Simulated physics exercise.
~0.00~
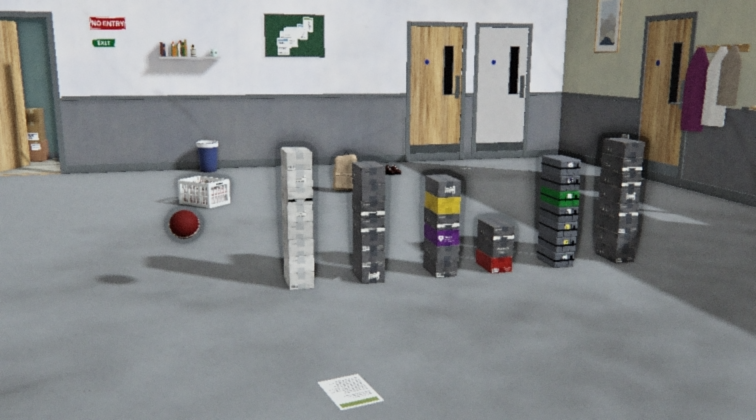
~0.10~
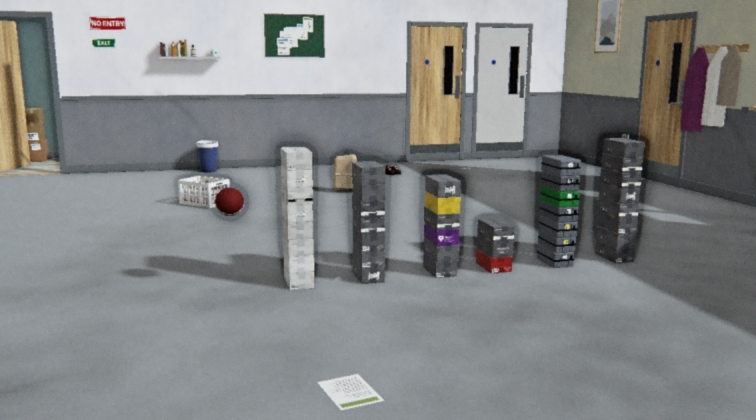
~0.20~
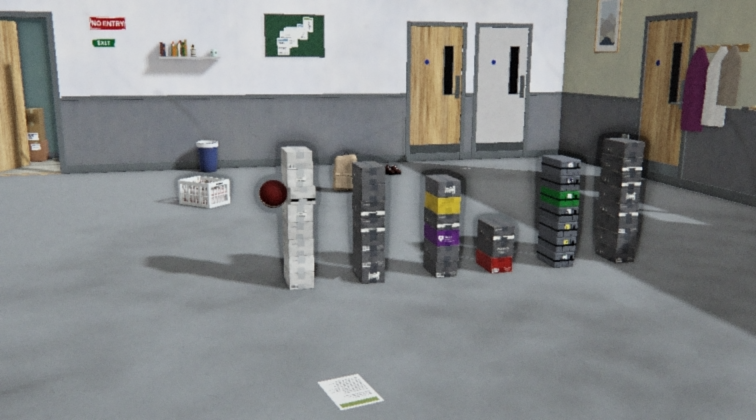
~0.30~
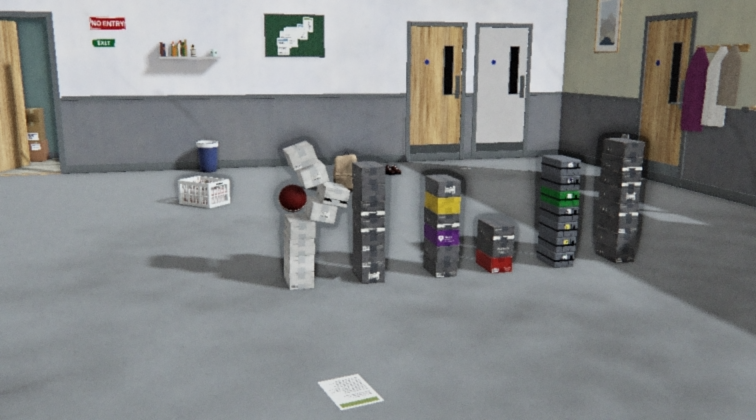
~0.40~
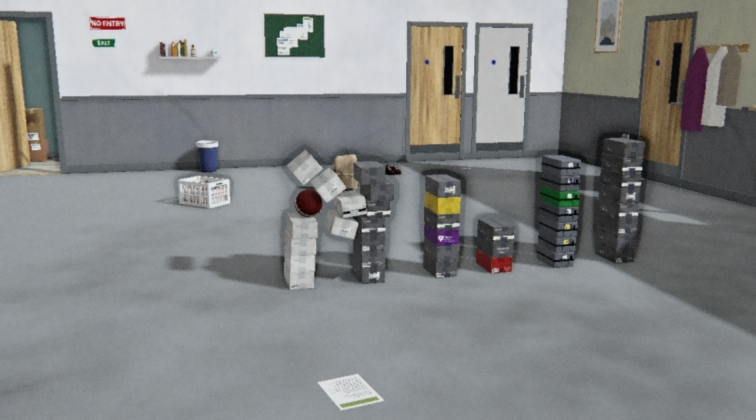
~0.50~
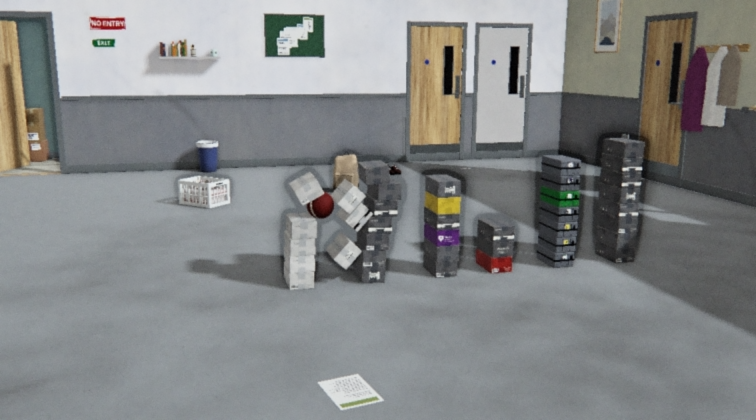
In a room with gray floors, a dark red ball moves rightward through the air into a tall white stack of boxes in a row of columns, knocking its upper boxes loose and pushing them against the gray stack beside it.
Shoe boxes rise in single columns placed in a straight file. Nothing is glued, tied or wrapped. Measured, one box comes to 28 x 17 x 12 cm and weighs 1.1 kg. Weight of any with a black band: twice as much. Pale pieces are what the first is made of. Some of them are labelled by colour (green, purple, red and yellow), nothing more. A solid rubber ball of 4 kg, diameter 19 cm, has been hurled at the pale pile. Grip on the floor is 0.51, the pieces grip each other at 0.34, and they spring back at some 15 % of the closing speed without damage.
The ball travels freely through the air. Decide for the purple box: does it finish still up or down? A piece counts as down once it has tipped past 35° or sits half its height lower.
It finishes down.
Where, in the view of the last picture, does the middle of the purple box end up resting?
Look near (477, 247) in the last frame.
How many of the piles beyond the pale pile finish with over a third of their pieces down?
2.
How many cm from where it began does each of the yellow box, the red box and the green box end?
Start to finish, close to yellow 80, red 0, green 0 centimetres.
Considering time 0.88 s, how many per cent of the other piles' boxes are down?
15 %.
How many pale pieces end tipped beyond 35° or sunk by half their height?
Count: 4 pale pieces.
Around 0.64 s, 4 of the pale pile down; none of the 31 other boxes down, 7 disturbed; purple box unmoved.
Around 0.88 s, 4 of the pale pile down; 4 of the 31 other boxes down; purple box unmoved; yellow box displaced 47 mm.
Around 1.12 s, 4 of the pale pile down; 7 of the 31 other boxes down; purple box tipped 16°; yellow box tipped 16°.
Around 1.44 s, 4 of the pale pile down; 12 of the 31 other boxes down; purple box tipped 47°, 12 cm lower; yellow box tipped 3°, 11 cm lower.
Finally (2.2 s), 4 of the pale pile down; 12 of the 31 other boxes down; purple box tipped 47°, 12 cm lower; yellow box tipped 33°, 22 cm lower; green box unmoved. Seen by the last camera, middles, purple box near (477, 247), yellow box near (537, 226).
